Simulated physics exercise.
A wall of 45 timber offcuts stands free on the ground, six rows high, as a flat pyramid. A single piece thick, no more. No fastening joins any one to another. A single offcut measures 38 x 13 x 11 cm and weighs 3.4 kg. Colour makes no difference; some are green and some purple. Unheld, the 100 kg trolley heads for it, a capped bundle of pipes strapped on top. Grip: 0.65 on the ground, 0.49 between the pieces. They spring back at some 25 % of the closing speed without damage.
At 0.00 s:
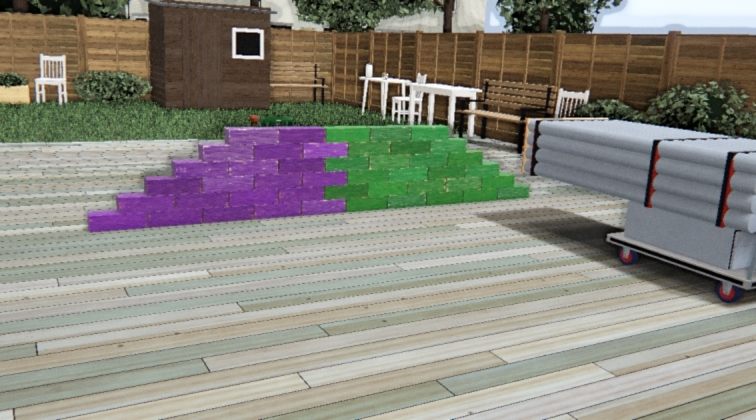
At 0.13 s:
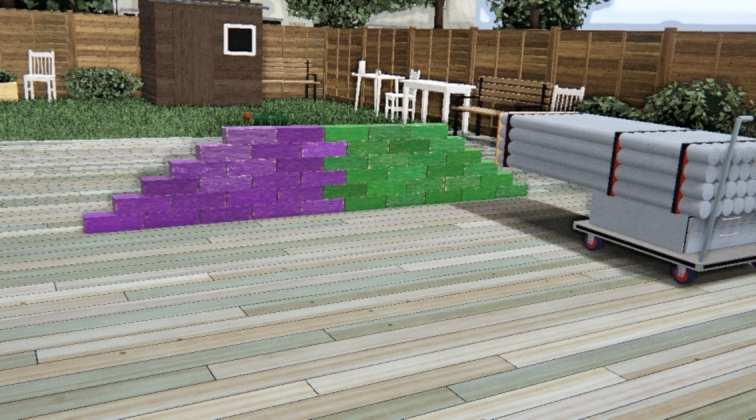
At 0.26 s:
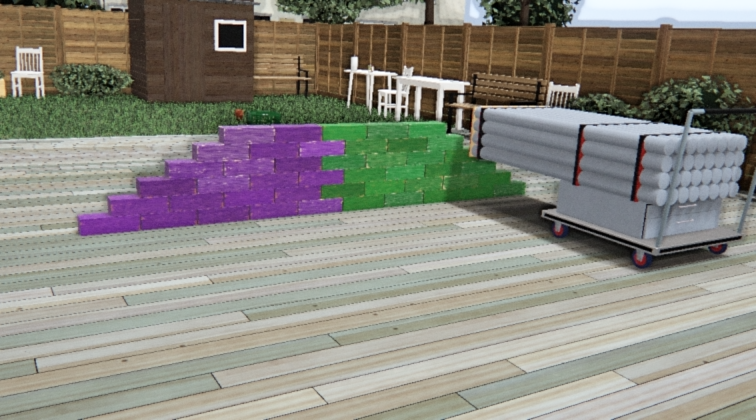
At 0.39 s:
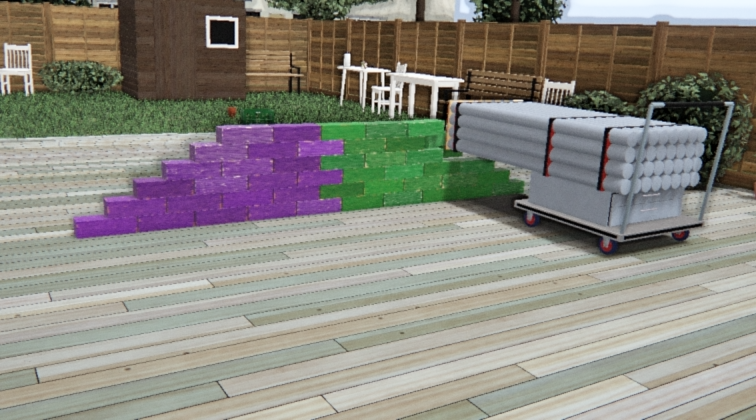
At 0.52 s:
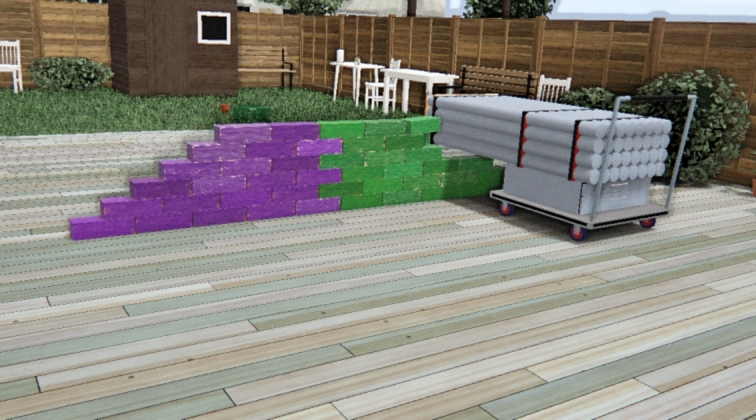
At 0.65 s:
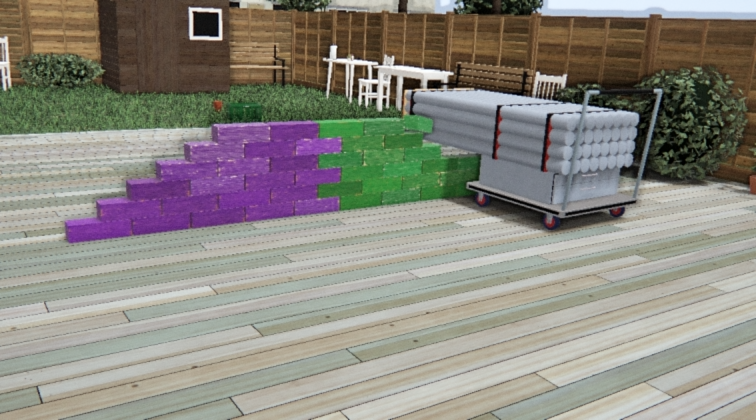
Garden decking with a trolley of grey rolls moving leftward and away, passing into the green end of a purple-and-green block wall.
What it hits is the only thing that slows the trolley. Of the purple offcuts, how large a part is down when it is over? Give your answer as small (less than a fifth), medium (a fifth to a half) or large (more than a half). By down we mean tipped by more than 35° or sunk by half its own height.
Small - less than a fifth.
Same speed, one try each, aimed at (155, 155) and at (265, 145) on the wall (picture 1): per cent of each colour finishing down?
For green it's 0 then 0 per cent, for purple 50 then 60 per cent.
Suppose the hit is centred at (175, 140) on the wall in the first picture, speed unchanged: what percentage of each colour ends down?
Green 0 %, purple 50 %.
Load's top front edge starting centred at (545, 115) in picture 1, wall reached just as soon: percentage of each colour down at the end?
Result - green: 20%; purple: 0%.
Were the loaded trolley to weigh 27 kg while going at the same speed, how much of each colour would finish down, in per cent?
For green it's 20, for purple it's 0 in a hundred.
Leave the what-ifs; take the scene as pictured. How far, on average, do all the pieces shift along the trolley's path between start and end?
Roughly 15 cm.
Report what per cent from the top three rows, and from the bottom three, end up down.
That's 20% up top and 10% at the bottom.
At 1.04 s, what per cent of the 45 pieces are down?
10 per cent.
After 0.84 s, load 1.14 m past the wall's line, still rolling; none of the 21 purple offcuts down (3 of 45 in all colours); top purple offcut unmoved; top green offcut on its side.
After 1.04 s, load 1.44 m past the wall's line, still rolling; none of the 21 purple offcuts down (4 of 45 in all colours); top purple offcut unmoved; top green offcut on its side.
After 1.52 s, load 1.95 m past the wall's line, still rolling; none of the 21 purple offcuts down (7 of 45 in all colours); top purple offcut unmoved; top green offcut upside down.
At rest (2.6 s), load 2.15 m past the wall's line, still rolling; none of the 21 purple offcuts down (7 of 45 in all colours); top purple offcut unmoved; top green offcut upside down. That is 0 per cent. As the last picture would show them, middles, top purple offcut near (291, 131), top green offcut near (375, 164).
